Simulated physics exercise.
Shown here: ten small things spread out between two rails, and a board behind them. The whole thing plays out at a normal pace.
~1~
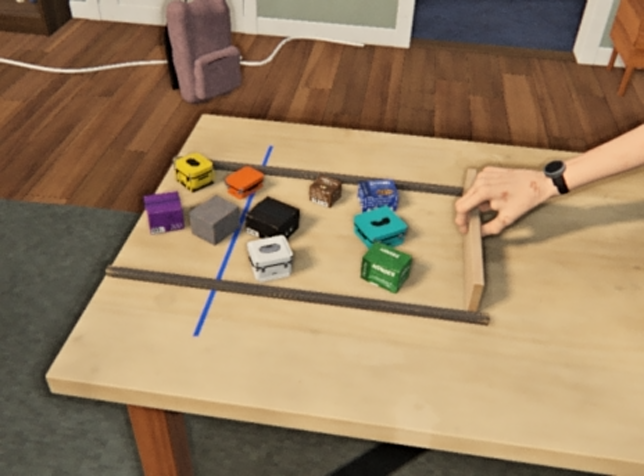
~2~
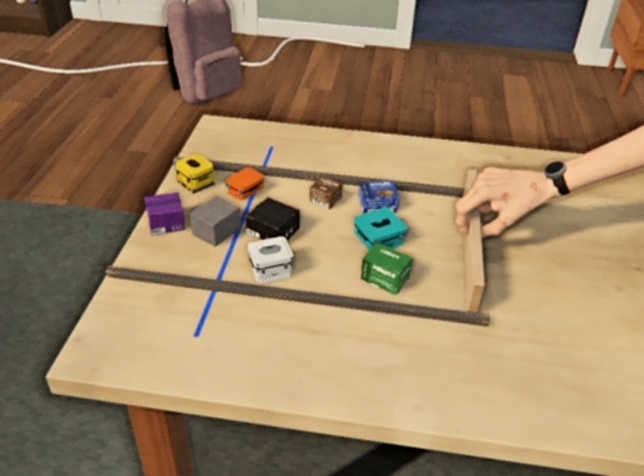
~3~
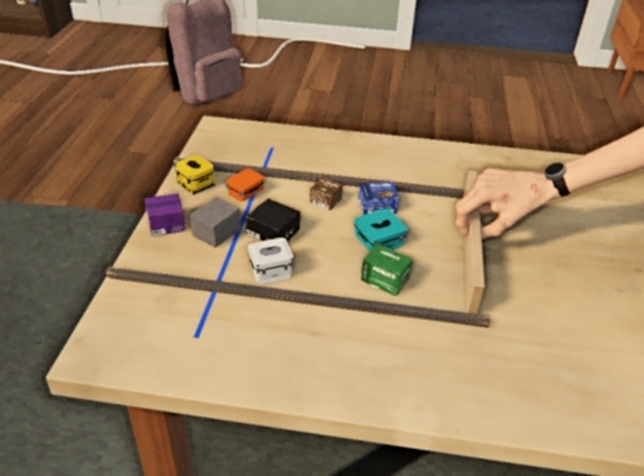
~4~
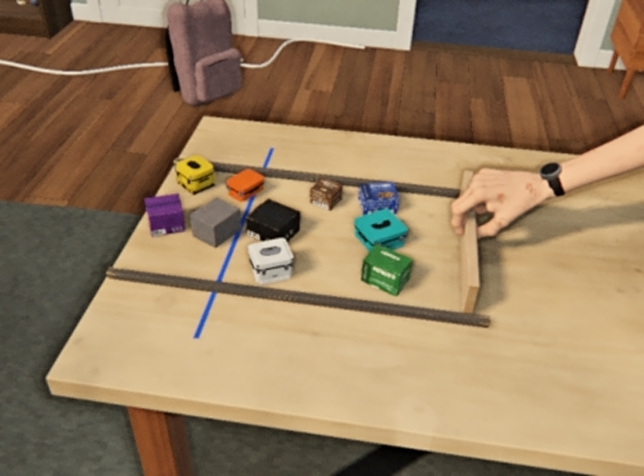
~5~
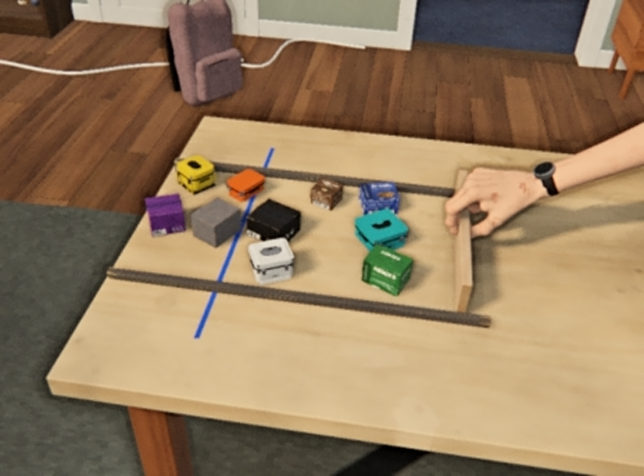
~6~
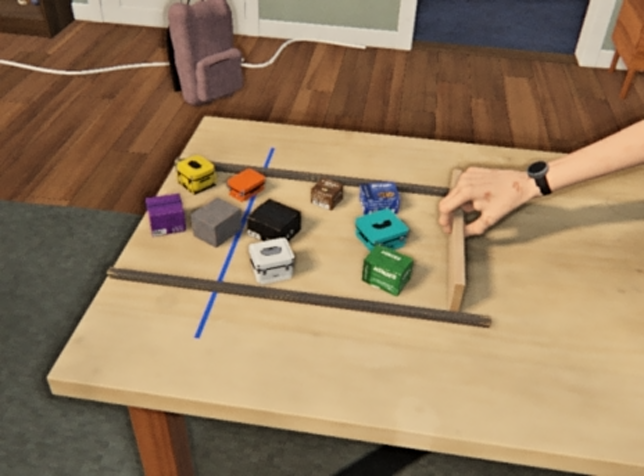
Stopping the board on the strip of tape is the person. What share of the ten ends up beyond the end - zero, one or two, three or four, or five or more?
What ends up beyond the end is one or two of them.
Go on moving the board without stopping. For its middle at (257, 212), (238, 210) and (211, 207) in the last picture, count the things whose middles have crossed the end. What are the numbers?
In order, that gives 1, then 2, then 4.
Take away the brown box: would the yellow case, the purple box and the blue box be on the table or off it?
The yellow case survives; the purple box is lost; the blue box remains up.
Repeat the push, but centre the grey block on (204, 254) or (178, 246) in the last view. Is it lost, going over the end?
Spot by spot, it stays put and then it stays put.
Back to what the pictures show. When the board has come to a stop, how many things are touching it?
Well, it touches 3.
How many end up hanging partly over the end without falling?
I'd put it at 1.
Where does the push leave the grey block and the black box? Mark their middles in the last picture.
The first ends close to (145, 223), the second close to (182, 213).
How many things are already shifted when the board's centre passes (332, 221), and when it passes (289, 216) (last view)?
Counts: 6, 9.
Soon after, none off yet; purple box at rest near (166, 215); yellow case at rest near (196, 175); grey block at rest near (217, 222).
After that, none off yet; purple box at rest near (166, 215); yellow case at rest near (196, 175); grey block displaced a little near (202, 221).
In the end, the number that fall off is one or two; gone, yellow case and purple box.
